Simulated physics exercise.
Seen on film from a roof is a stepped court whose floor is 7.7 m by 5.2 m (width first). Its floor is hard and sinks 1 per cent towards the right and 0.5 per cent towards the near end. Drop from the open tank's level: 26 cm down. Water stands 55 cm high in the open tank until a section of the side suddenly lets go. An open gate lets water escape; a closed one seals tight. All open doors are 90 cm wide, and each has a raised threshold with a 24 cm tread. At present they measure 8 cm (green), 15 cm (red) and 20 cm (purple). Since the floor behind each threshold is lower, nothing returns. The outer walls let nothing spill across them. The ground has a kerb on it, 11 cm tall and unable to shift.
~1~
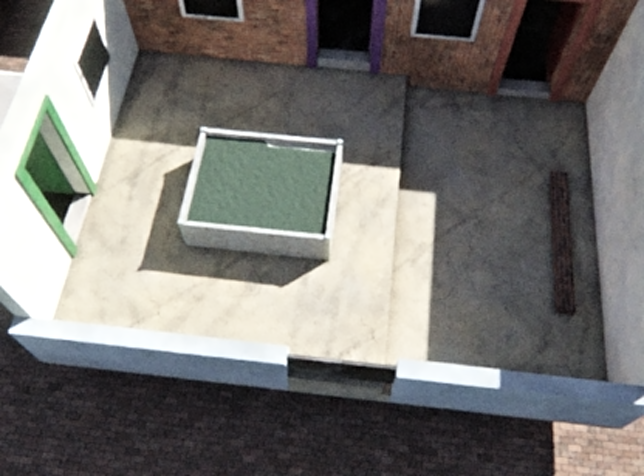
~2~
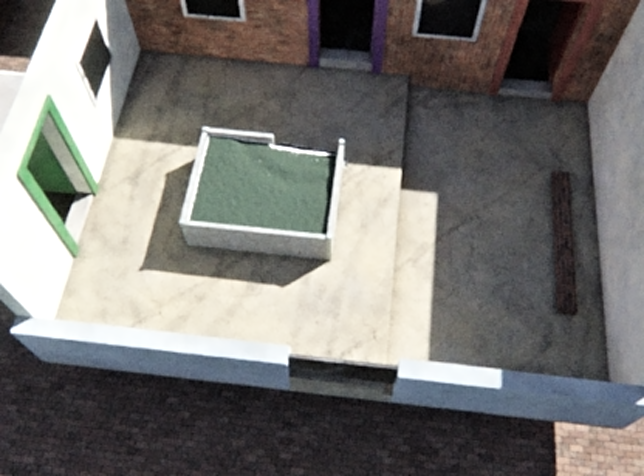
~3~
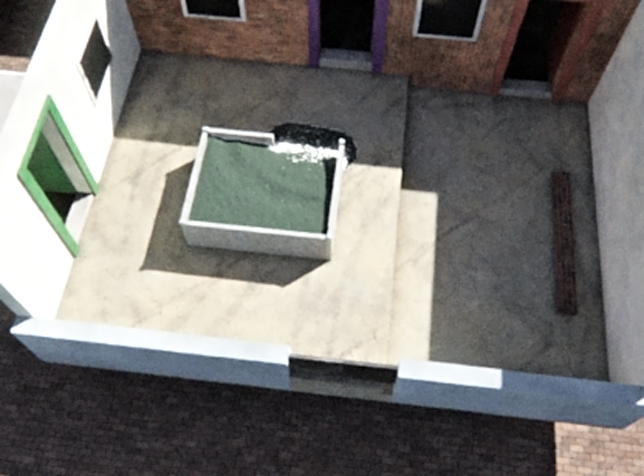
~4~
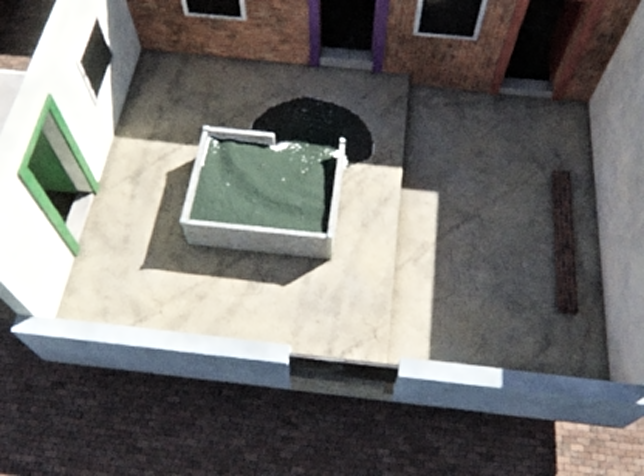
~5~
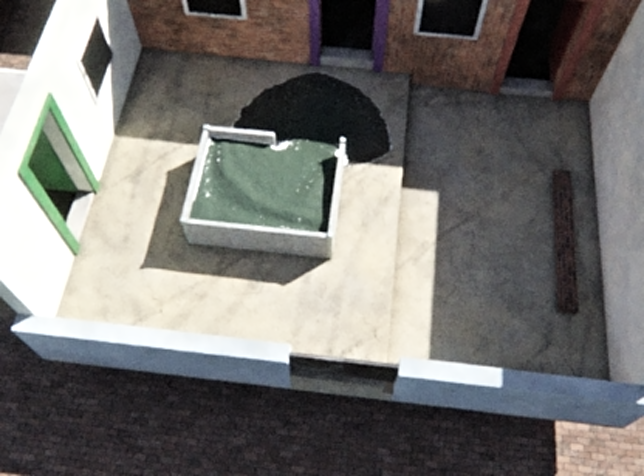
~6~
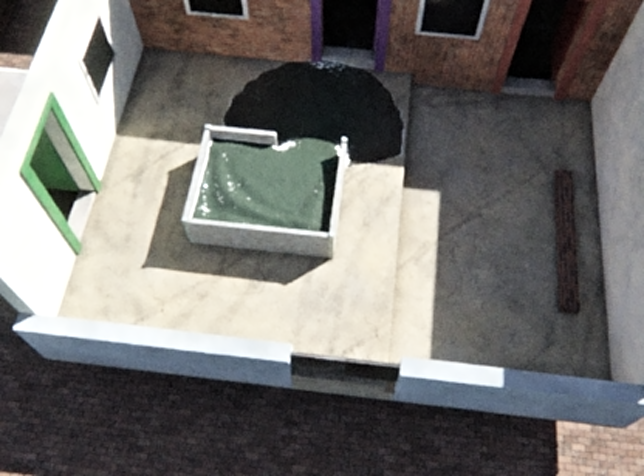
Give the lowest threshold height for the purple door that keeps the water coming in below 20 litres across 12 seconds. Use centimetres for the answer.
I would say about 24 cm.
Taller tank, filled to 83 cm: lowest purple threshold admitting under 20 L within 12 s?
I'd go with near 38 cm then.
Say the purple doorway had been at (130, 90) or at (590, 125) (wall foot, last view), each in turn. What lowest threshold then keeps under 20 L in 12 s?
Minimums: Roughly 9.0 cm and 18 cm.
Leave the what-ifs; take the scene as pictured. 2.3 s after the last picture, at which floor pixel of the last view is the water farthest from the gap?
Look about (584, 107) in the last picture.
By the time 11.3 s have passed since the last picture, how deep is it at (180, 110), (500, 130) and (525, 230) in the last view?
Ordered as asked: 2, 5, 5 cm.
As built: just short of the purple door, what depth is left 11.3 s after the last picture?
4.0 cm.
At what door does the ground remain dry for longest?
The green one comes last.
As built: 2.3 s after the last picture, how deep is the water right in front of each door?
Before green it's 0 cm, before red 7 cm, before purple 19 cm.
Then, 0.7 s after the last picture water covers 15 % of the floor, deepest (31 cm) near (317, 159); 29 cm at the purple door, 11 litres in over its 20 cm threshold.
Then, 2.3 s after the last picture water covers 30 % of the floor, deepest (25 cm) near (584, 107); 19 cm at the purple door, 47 litres in over its 20 cm threshold.
Then, 11.3 s after the last picture water covers 90 % of the floor, deepest (11 cm) near (591, 400); 4 cm at the purple door, 48 litres in over its 20 cm threshold.
At the purple door as built, the water peaked near 31 cm, 0.9 s after the last picture.
With a threshold of 22 cm, 32 litres would have come in within the 12 s; with 26 cm, 9 litres. So under 20 litres takes about 24 cm.
